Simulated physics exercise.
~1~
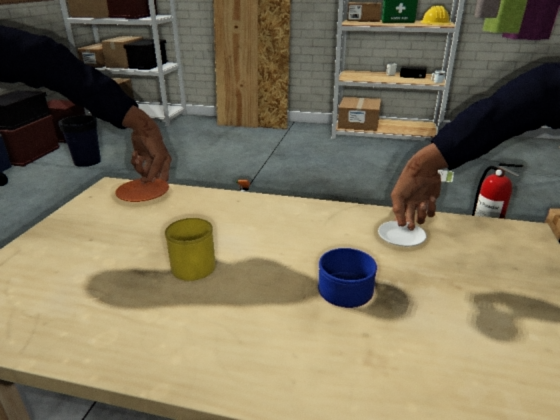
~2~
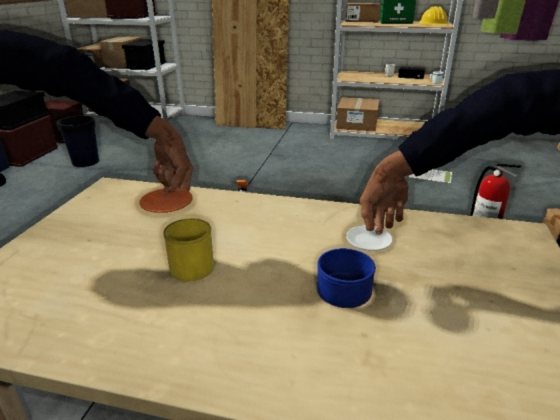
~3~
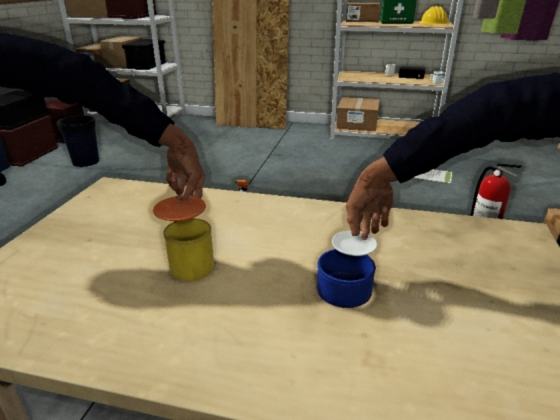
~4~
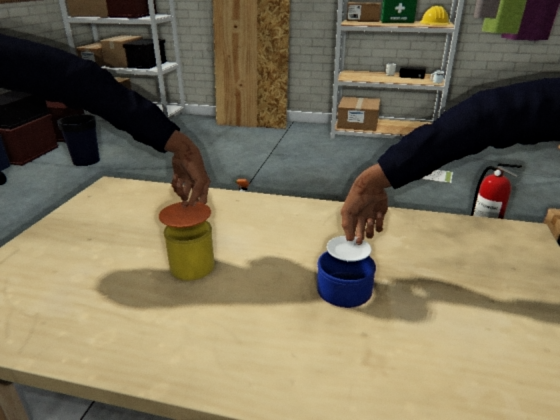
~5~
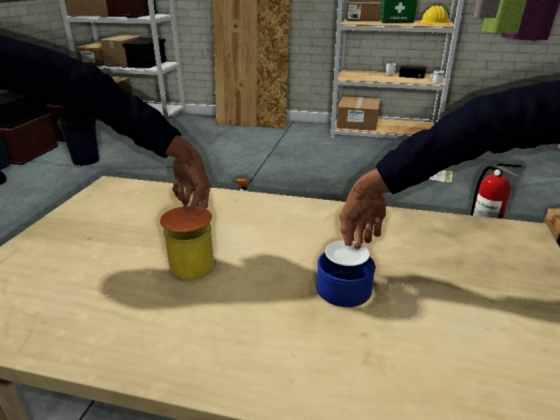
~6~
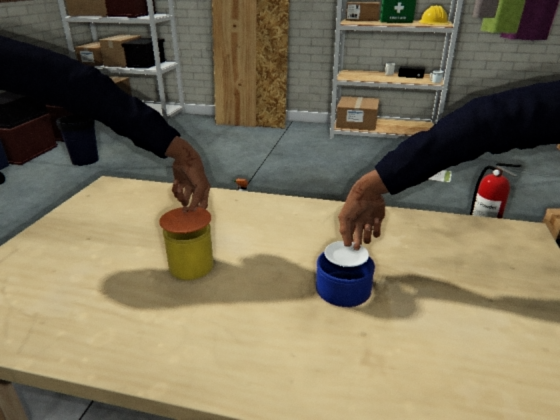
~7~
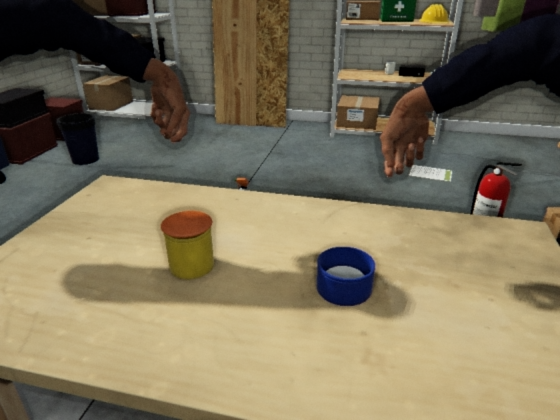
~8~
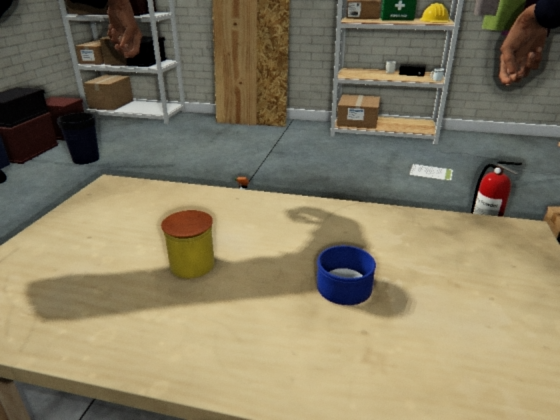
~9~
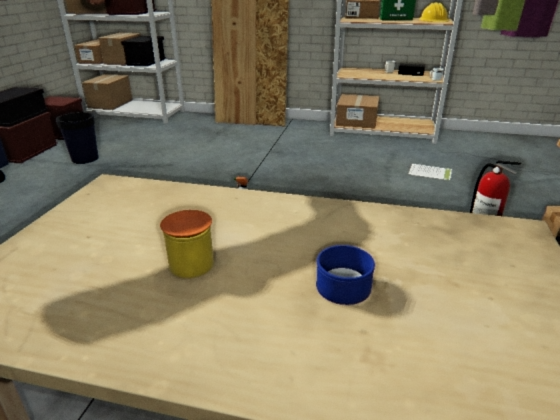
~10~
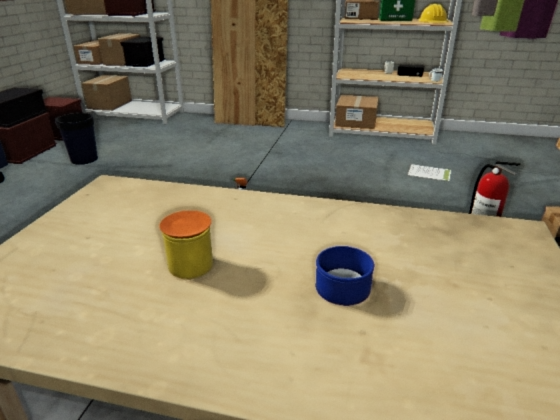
Orange saucer and white plate being lowered by two hands onto yellow and blue jars, the saucer resting on top, the plate dropping inside.
